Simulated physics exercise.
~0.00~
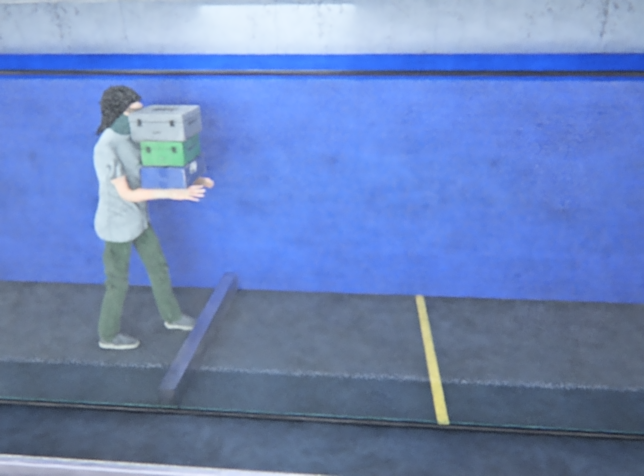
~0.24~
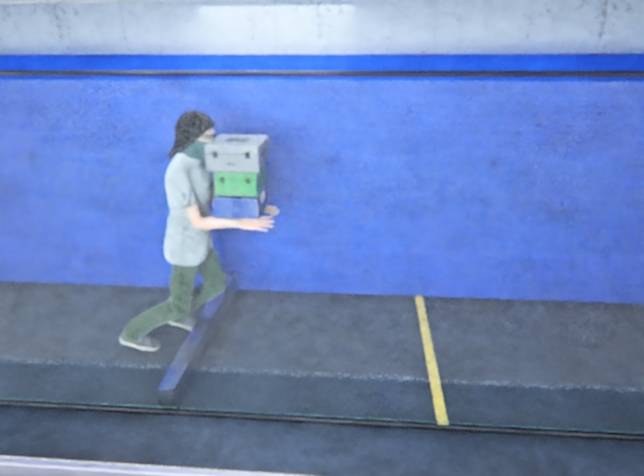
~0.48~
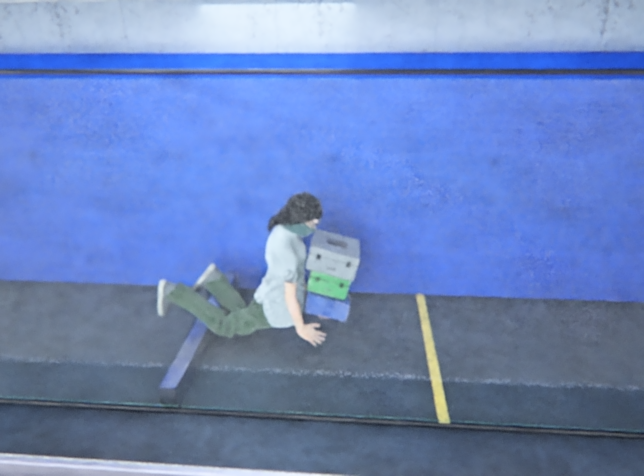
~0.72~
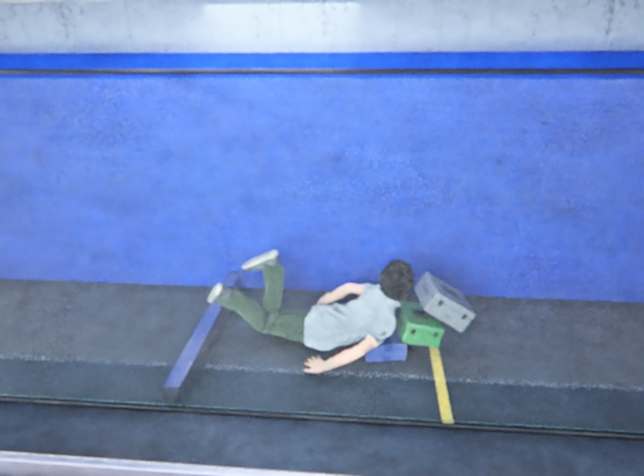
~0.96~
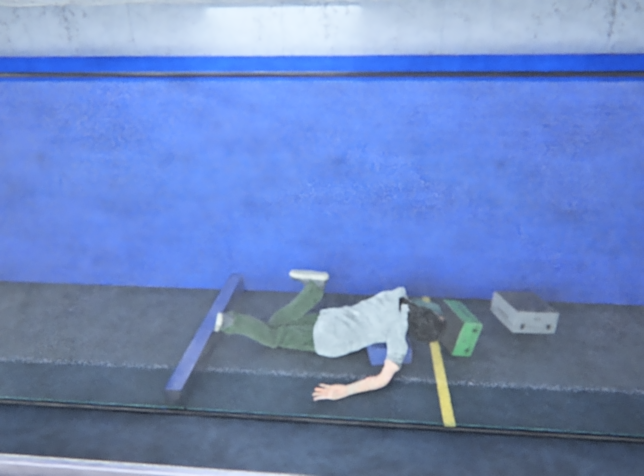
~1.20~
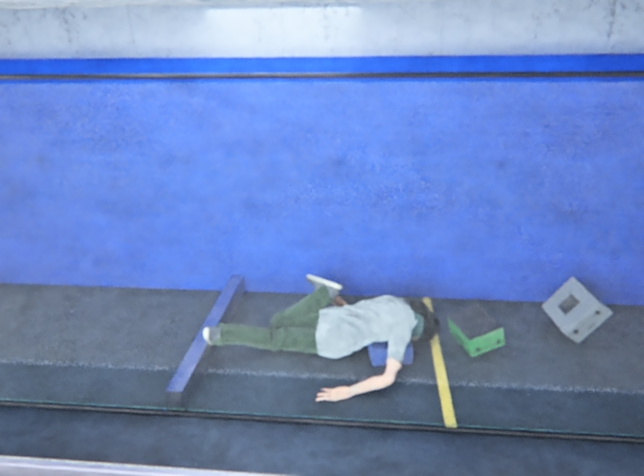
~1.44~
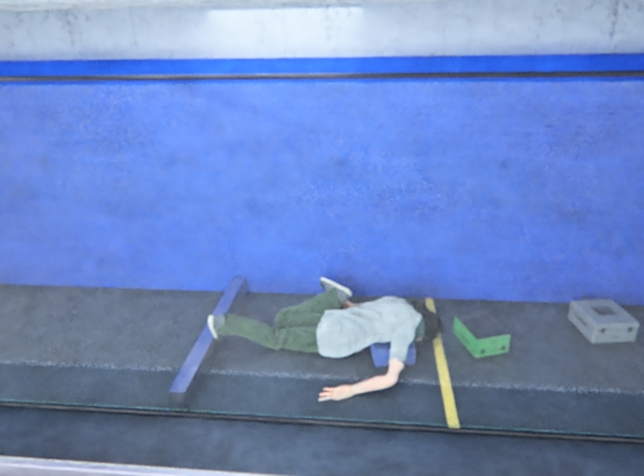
The footage shows a person carrying three stacked boxes rightward, tripping at a floor rail and falling forward as the stack spills. The person ends face down over the blue box, short of the yellow line, while the green and grey boxes tumble past it and settle.
